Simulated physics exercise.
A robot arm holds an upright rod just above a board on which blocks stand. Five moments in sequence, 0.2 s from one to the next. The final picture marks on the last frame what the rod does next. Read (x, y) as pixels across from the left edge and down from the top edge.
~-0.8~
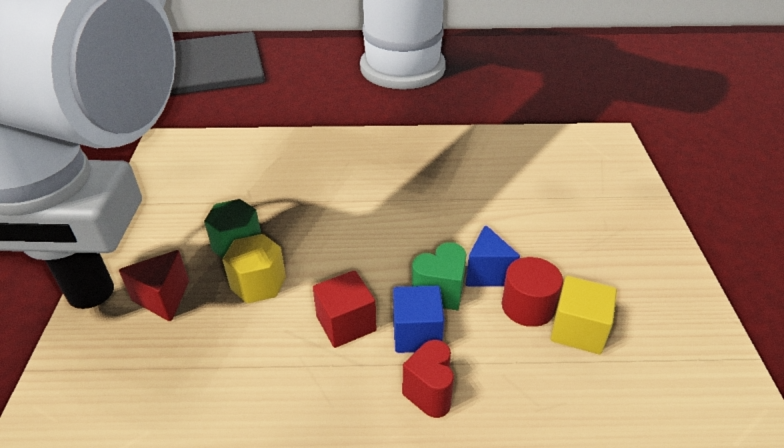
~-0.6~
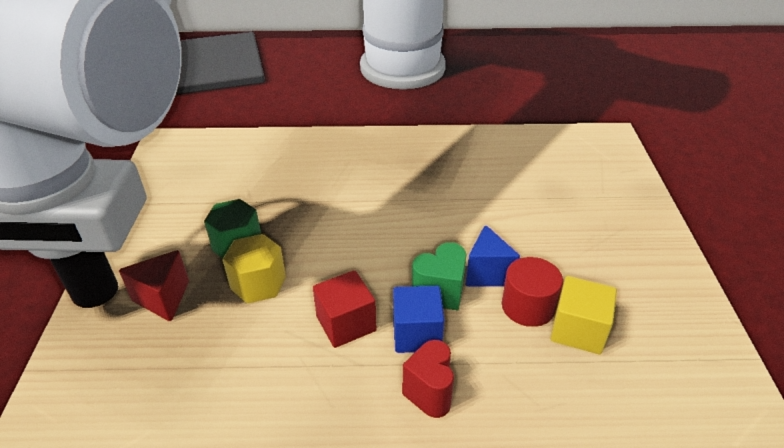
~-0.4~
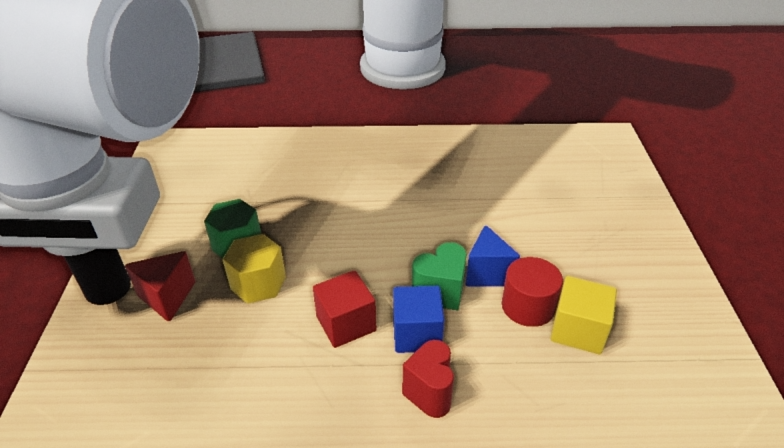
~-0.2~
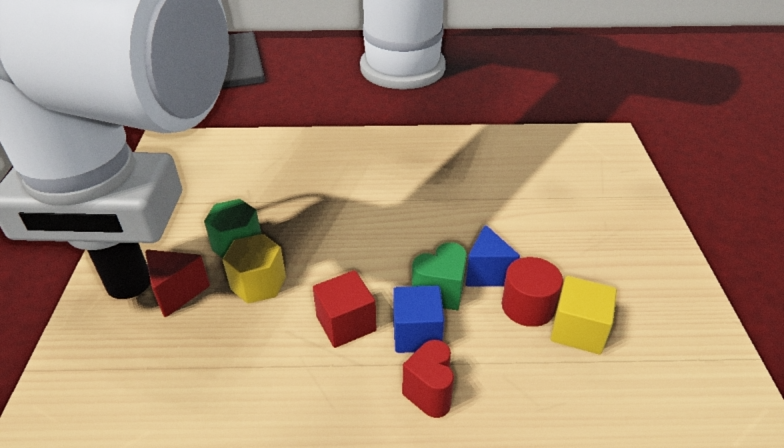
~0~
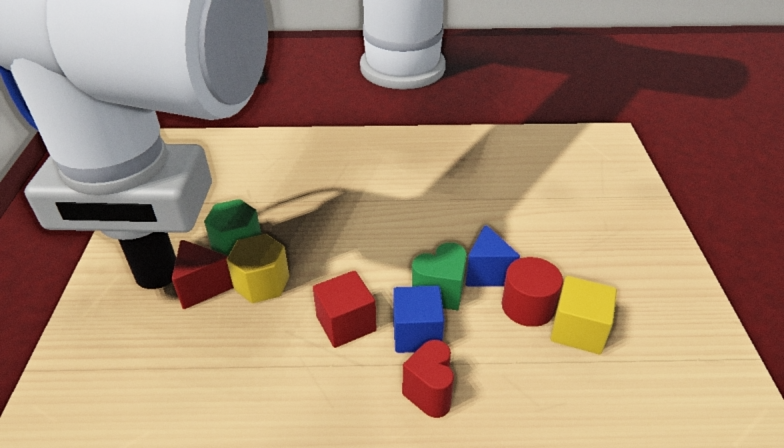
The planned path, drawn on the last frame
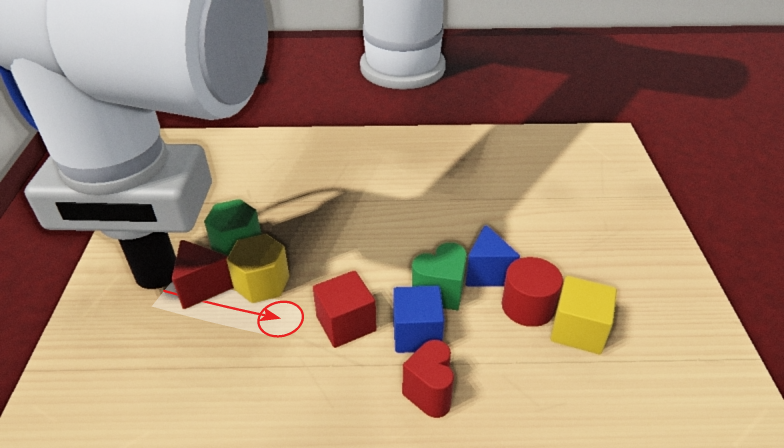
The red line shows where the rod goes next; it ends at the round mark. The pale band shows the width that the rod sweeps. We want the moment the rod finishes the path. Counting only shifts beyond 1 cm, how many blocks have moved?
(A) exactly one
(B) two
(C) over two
The answer is C.
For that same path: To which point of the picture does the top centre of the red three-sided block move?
Final place: (316, 276).
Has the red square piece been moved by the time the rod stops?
Short answer: Yes.
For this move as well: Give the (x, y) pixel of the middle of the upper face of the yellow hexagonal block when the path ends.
I'd say the yellow hexagonal block ends with its top centre at (321, 245).
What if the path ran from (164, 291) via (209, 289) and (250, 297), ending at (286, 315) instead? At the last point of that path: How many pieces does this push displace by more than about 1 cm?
The answer will be at least three.
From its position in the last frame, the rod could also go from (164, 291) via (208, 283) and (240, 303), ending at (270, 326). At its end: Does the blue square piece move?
That would be a no.
The line goes from (164, 291) directly to (281, 319).
What follows on the original path. One third of the way, rod (196, 284); red three-sided block (234, 266); yellow hexagonal block (291, 250), turned 30° anticlockwise.
Two thirds of the way, rod (236, 293); red three-sided block (275, 276); yellow hexagonal block (306, 251), turned 75° anticlockwise.
At the end, rod (277, 302); red three-sided block (316, 276), turned 25° anticlockwise; green hexagonal block unmoved; yellow hexagonal block (321, 245), turned 100° anticlockwise; red square piece (361, 295), turned 15° clockwise.
